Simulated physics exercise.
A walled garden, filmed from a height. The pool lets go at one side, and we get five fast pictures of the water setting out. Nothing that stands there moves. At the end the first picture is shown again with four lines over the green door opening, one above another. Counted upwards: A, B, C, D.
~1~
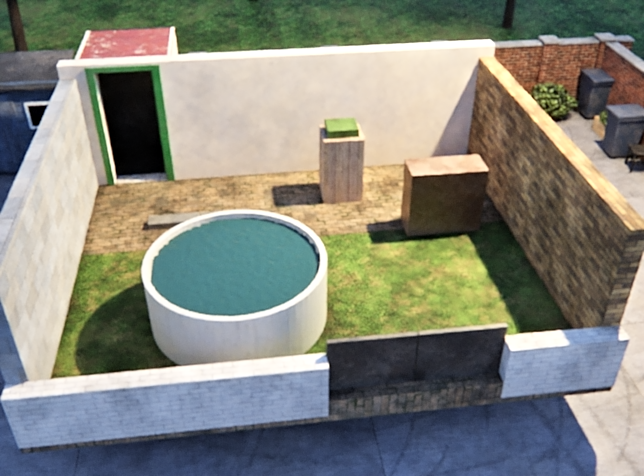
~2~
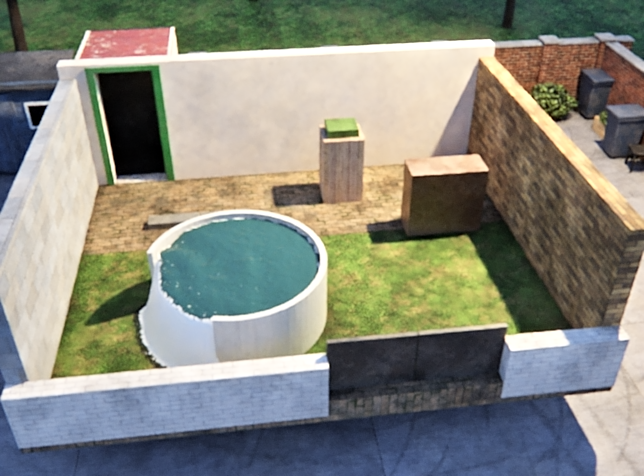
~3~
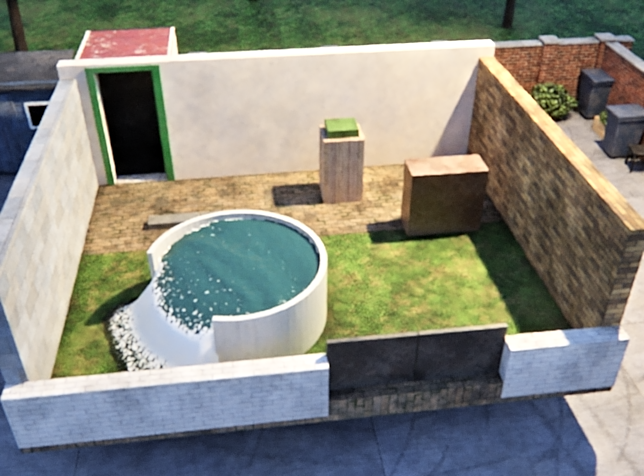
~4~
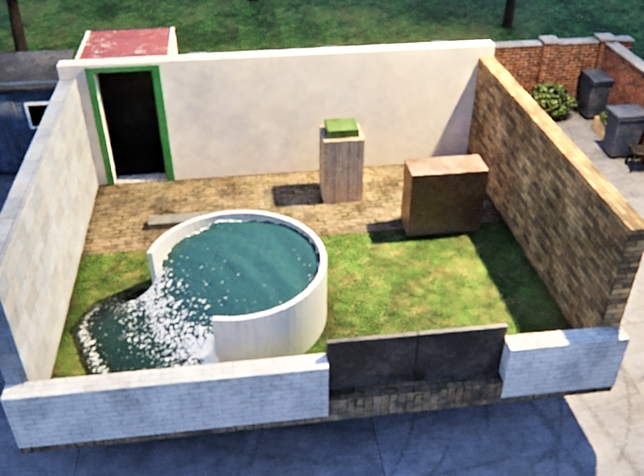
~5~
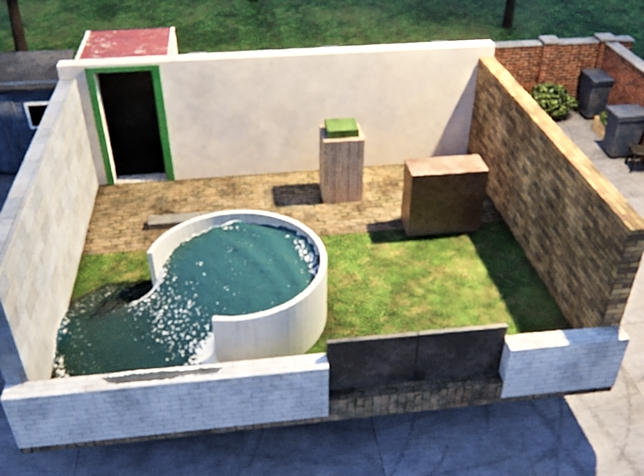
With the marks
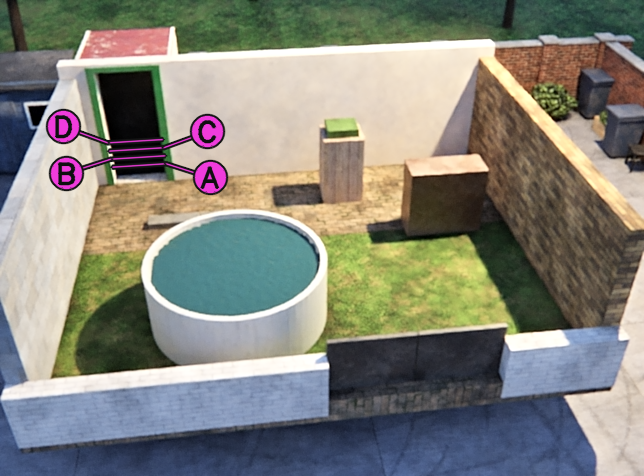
We see a walled garden from above, with a round pool of still water; the pool's left front side opens, and foaming water pours through the gap and spreads across the grass toward the left wall.
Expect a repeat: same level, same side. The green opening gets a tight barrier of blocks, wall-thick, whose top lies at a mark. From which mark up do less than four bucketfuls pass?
A is the one.
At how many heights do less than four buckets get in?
All four.
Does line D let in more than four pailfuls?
No, not at all.
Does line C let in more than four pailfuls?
No, that is safe.
On the marked copy, A at (139, 165); B at (138, 157); C at (136, 149); D at (135, 141); from the bottom up A, B, C, D.
Choosing A, a splash gets over, under a bucket.
Choosing B, nothing gets over.
Choosing C, nothing gets over.
Choosing D, nothing gets over.
